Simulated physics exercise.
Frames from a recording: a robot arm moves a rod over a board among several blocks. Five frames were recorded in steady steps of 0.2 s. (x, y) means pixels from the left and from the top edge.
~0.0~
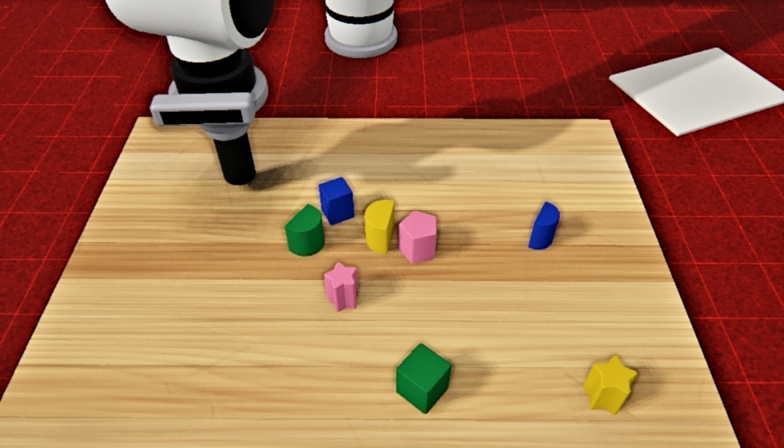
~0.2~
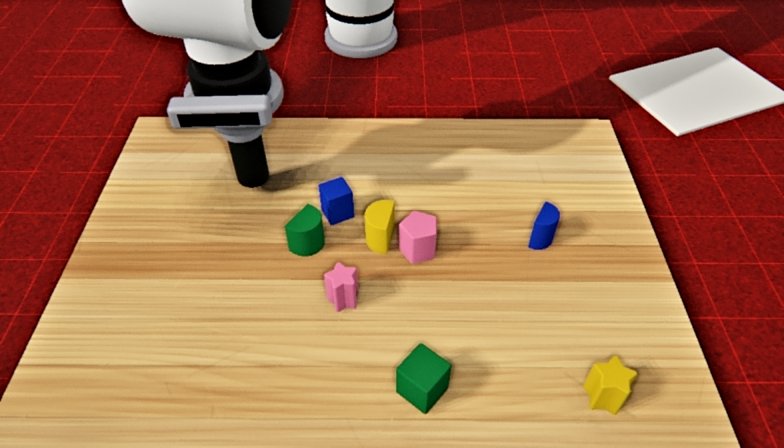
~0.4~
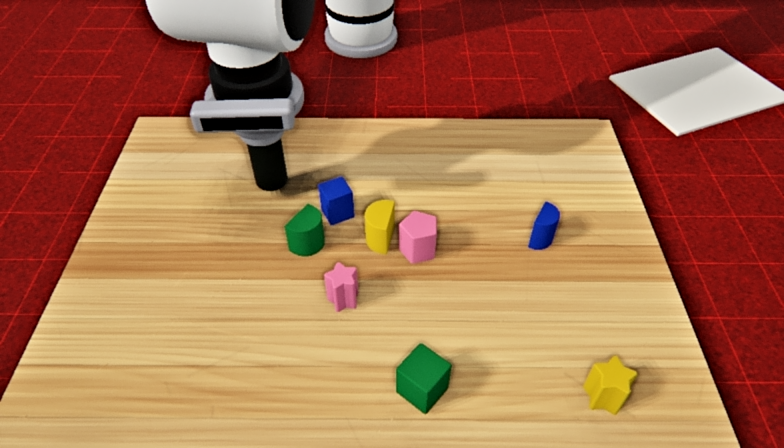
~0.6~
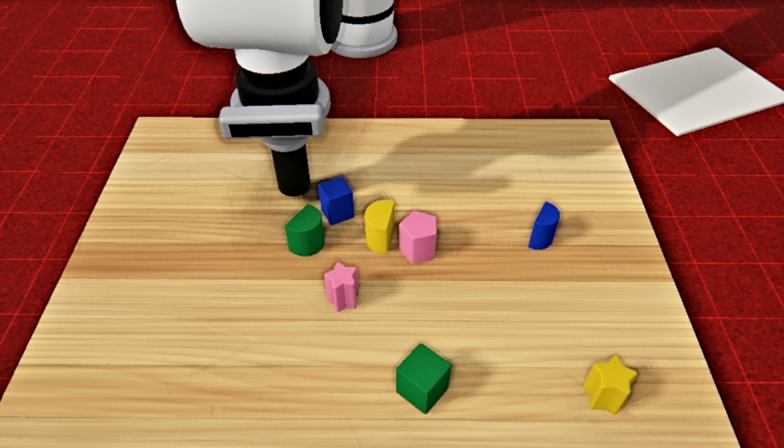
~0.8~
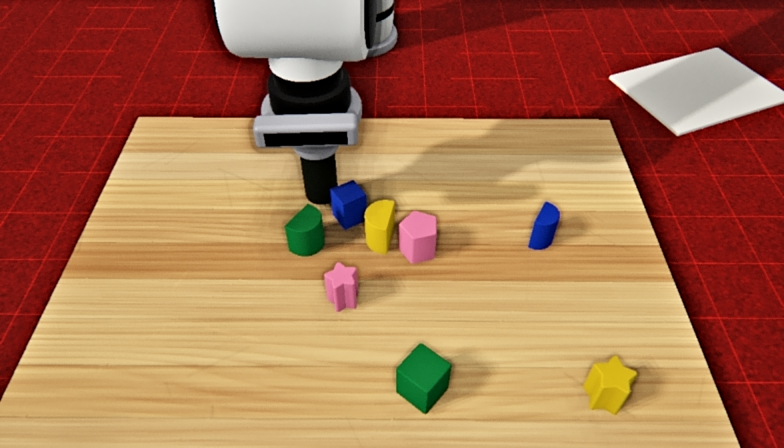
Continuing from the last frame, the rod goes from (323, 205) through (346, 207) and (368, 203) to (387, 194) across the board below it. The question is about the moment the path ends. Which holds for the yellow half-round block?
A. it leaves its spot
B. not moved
A (it leaves its spot)
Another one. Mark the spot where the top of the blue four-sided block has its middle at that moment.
Around pixel (377, 198).
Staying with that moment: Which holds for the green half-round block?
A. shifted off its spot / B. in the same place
My answer is option B.
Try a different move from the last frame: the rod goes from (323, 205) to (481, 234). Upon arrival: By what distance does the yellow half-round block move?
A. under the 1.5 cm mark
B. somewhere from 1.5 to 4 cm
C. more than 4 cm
C: More than 4 cm.
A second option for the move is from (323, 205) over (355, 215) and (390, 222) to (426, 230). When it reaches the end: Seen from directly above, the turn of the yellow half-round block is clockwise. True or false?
My answer: True.
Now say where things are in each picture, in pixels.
The first frame shows rod tip at (240, 176); block tops, green half-round block at (305, 218); blue four-sided block at (335, 187); yellow half-round block at (380, 213).
The second frame shows rod at (254, 178); blocks unchanged.
The third frame shows rod at (272, 182); blocks unchanged.
The fourth frame shows rod at (295, 187); blocks unchanged.
The fifth frame shows rod at (322, 195); green half-round block at (305, 218); blue four-sided block at (348, 191); yellow half-round block at (380, 213).
On the path given first. Halfway along, rod at (357, 196); blue four-sided block at (374, 198); yellow half-round block at (386, 217), turned 10° clockwise.
At the end, rod at (387, 185); green half-round block in place; blue four-sided block at (377, 198); yellow half-round block at (387, 218), turned 15° clockwise.
